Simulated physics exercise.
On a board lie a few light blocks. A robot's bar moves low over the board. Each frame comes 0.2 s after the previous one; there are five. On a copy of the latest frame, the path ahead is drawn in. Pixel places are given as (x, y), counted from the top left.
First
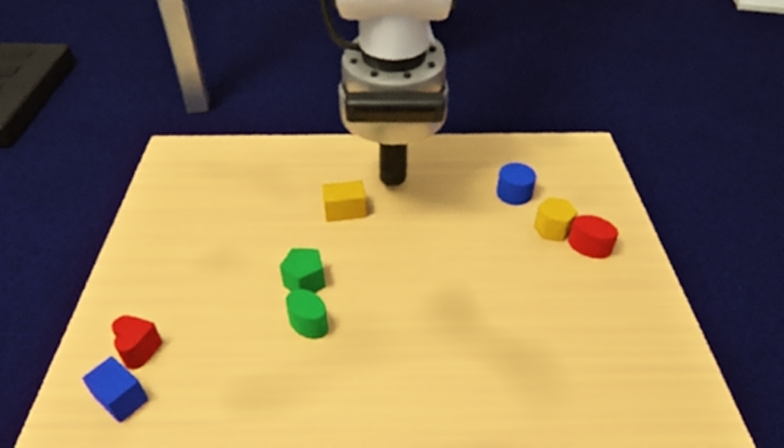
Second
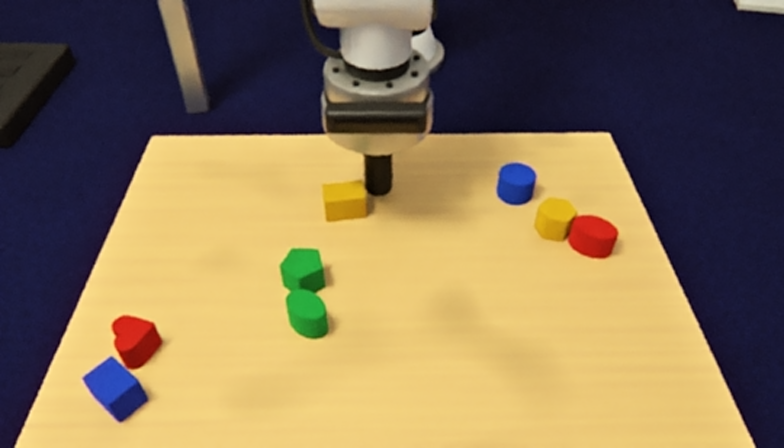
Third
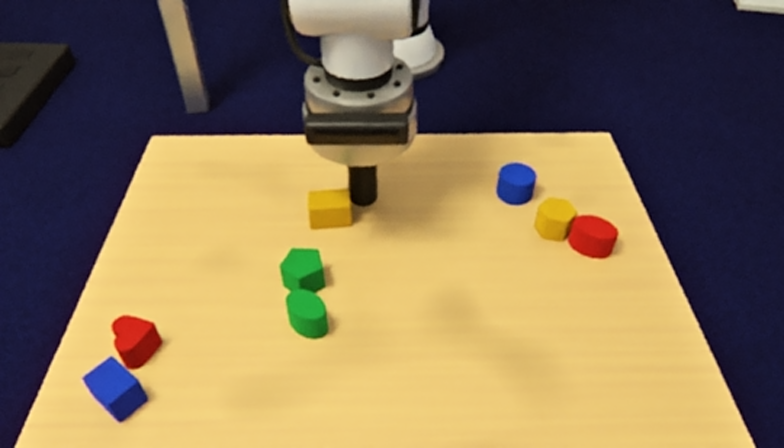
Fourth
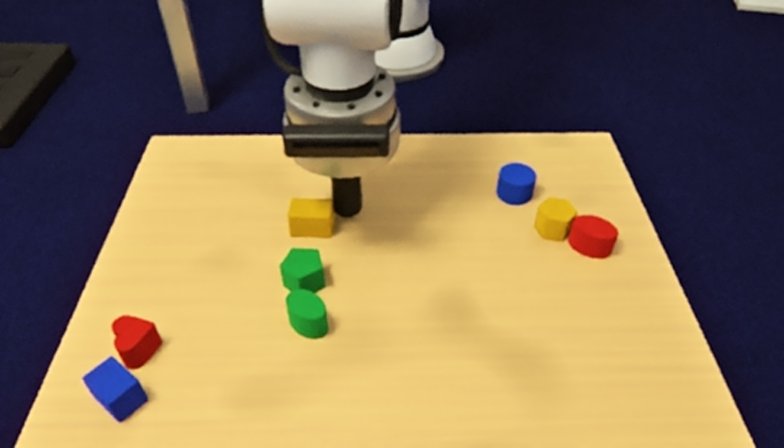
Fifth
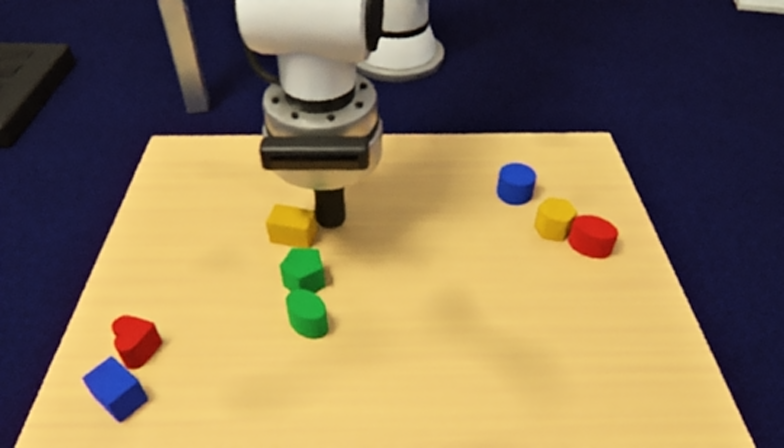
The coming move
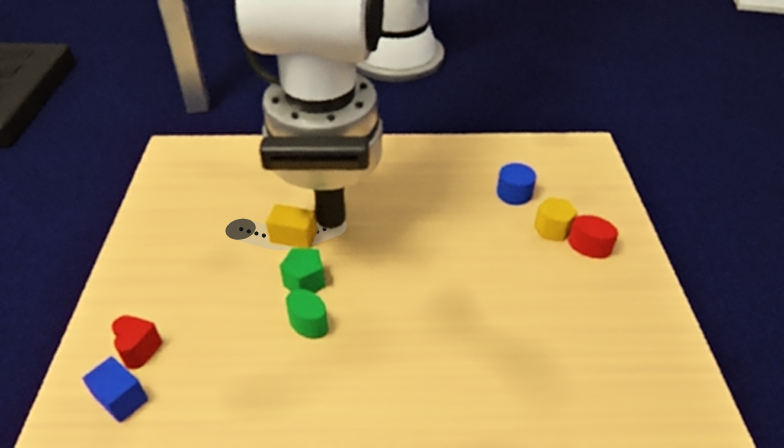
A robot arm's dark bar moves left and slightly toward the viewer, low over a pale board scattered with red, blue, green and yellow blocks. It meets the yellow oblong block and pushes it left and nearer the viewer, to just above the green five-sided block, while the other blocks stay still.
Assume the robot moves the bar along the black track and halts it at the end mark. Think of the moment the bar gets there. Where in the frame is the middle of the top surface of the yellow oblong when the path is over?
The middle of its upper face should be somewhere near (206, 230).
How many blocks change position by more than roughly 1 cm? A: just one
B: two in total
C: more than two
Choice A: Just one.
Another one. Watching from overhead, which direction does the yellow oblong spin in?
It twists anticlockwise.
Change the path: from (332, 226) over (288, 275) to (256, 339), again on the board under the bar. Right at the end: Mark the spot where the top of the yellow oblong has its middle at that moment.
It is at (263, 228).
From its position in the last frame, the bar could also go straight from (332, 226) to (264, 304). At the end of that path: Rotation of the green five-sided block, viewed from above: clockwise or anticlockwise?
Spin direction: Counter-clockwise.
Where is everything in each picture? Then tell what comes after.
The first picture shows tip of the bar (393, 178), middles of tops, yellow oblong (344, 190), green five-sided block (302, 261).
The second picture shows bar (379, 188), nothing pushed.
The third picture shows bar (363, 198), yellow oblong (329, 198).
The fourth picture shows bar (348, 209), yellow oblong (310, 207).
The fifth picture shows bar (331, 220), yellow oblong (291, 215), green five-sided block (302, 261).
The line goes from (332, 226) by way of (302, 237) and (270, 237) to (241, 229).
The first path, step by step. One third of the way, bar (301, 230); yellow oblong (257, 224).
Two thirds of the way, bar (268, 230); yellow oblong (224, 228).
At the end, bar (239, 222); yellow oblong (206, 230), turned 50° anticlockwise; green five-sided block unmoved.
